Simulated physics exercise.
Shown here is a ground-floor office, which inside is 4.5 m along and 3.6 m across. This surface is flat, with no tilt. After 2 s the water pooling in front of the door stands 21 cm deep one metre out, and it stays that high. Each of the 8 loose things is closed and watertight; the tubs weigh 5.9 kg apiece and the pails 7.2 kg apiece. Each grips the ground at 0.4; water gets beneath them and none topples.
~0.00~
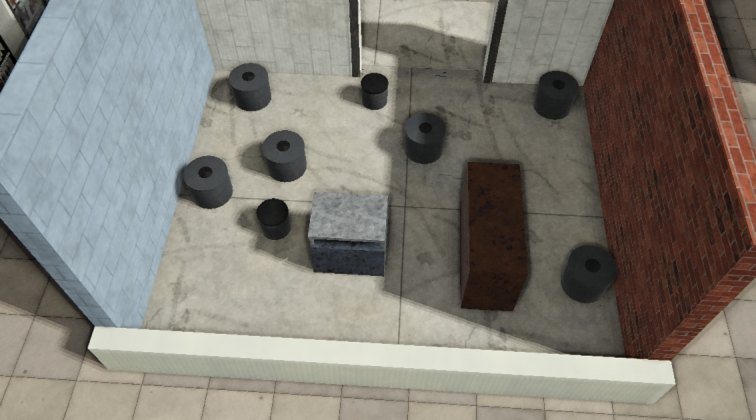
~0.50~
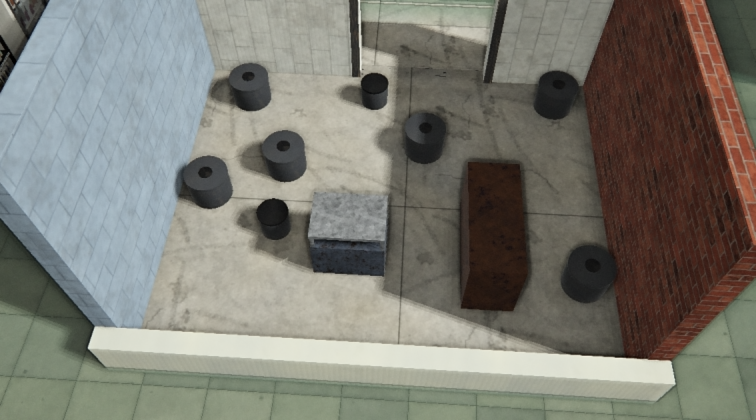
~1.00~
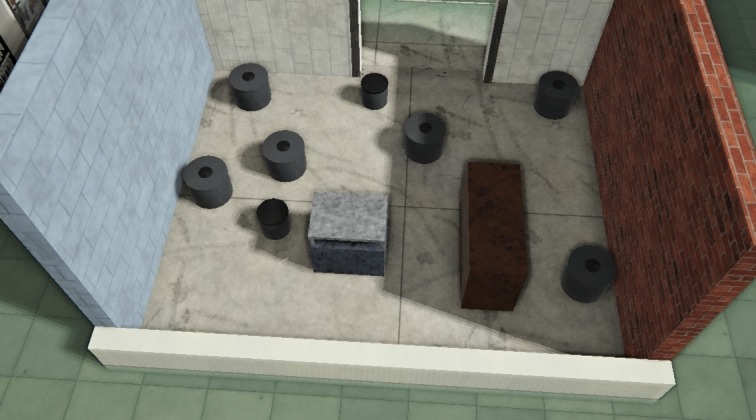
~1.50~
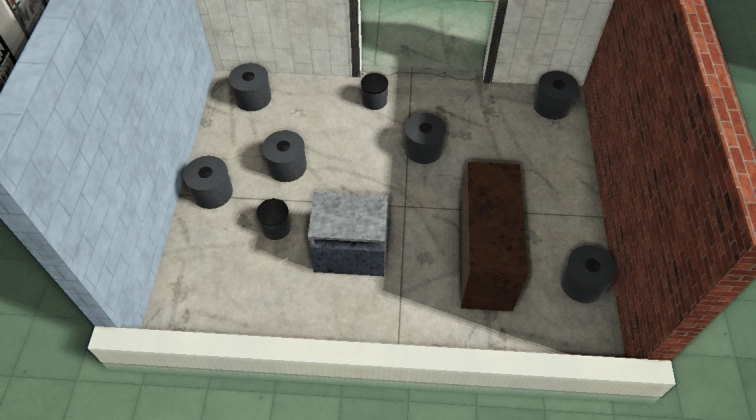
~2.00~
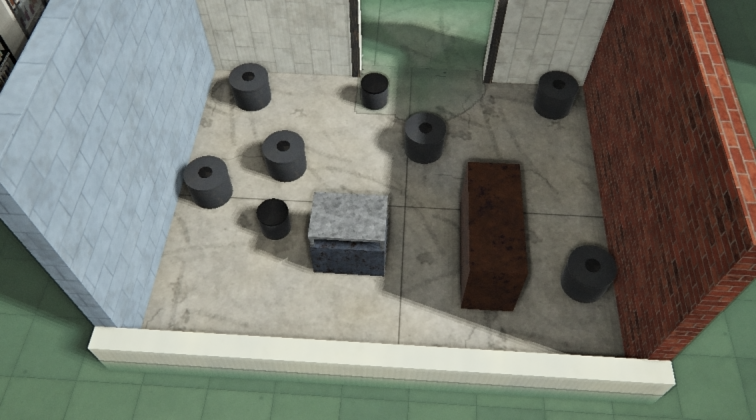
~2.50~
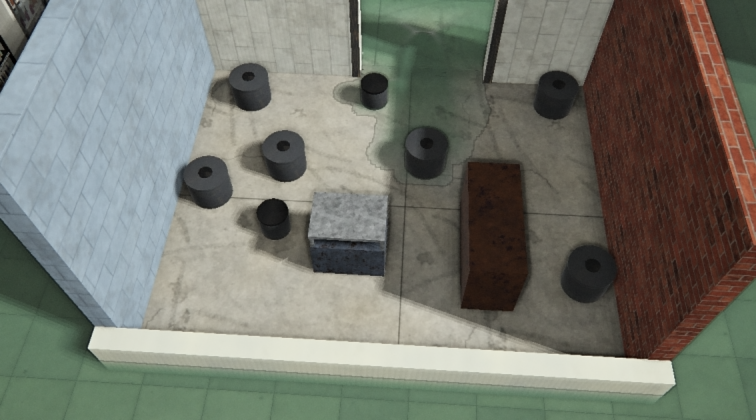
In a roofless ground-floor room with blue and brick side walls, dark cylindrical containers stand around two blocks as greenish water covers the paving outside, then spreads through the doorway across the floor, and one container near the opening shifts slightly.
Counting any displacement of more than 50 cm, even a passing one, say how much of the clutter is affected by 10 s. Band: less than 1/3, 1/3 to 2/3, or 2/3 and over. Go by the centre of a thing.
Two in three or more.
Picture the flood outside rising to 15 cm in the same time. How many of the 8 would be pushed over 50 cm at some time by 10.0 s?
That would make 3 of them.
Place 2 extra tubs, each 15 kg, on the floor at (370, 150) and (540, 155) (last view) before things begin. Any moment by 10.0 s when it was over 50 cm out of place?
In that order: Beyond the mark, within the mark.
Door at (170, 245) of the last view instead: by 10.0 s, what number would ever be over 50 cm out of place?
7.
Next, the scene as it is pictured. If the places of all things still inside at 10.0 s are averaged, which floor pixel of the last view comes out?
Close to (335, 165).
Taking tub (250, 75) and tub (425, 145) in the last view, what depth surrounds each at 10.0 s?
Depths: Near 7 cm, then near 12 cm.
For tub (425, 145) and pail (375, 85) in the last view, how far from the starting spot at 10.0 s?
200 cm, 100 cm.
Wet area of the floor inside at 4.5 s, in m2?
About 11.5 m2 is covered.
After 3.5 s 2 of 8 are over 50 cm from their spots; 0 afloat.
After 4.5 s 2 of 8 are over 50 cm from their spots; 1 afloat.
After 7.0 s 5 of 8 are over 50 cm from their spots; 3 afloat.
After 10.0 s 7 of 8 are over 50 cm from their spots, and 7 have been at some point; 6 afloat.
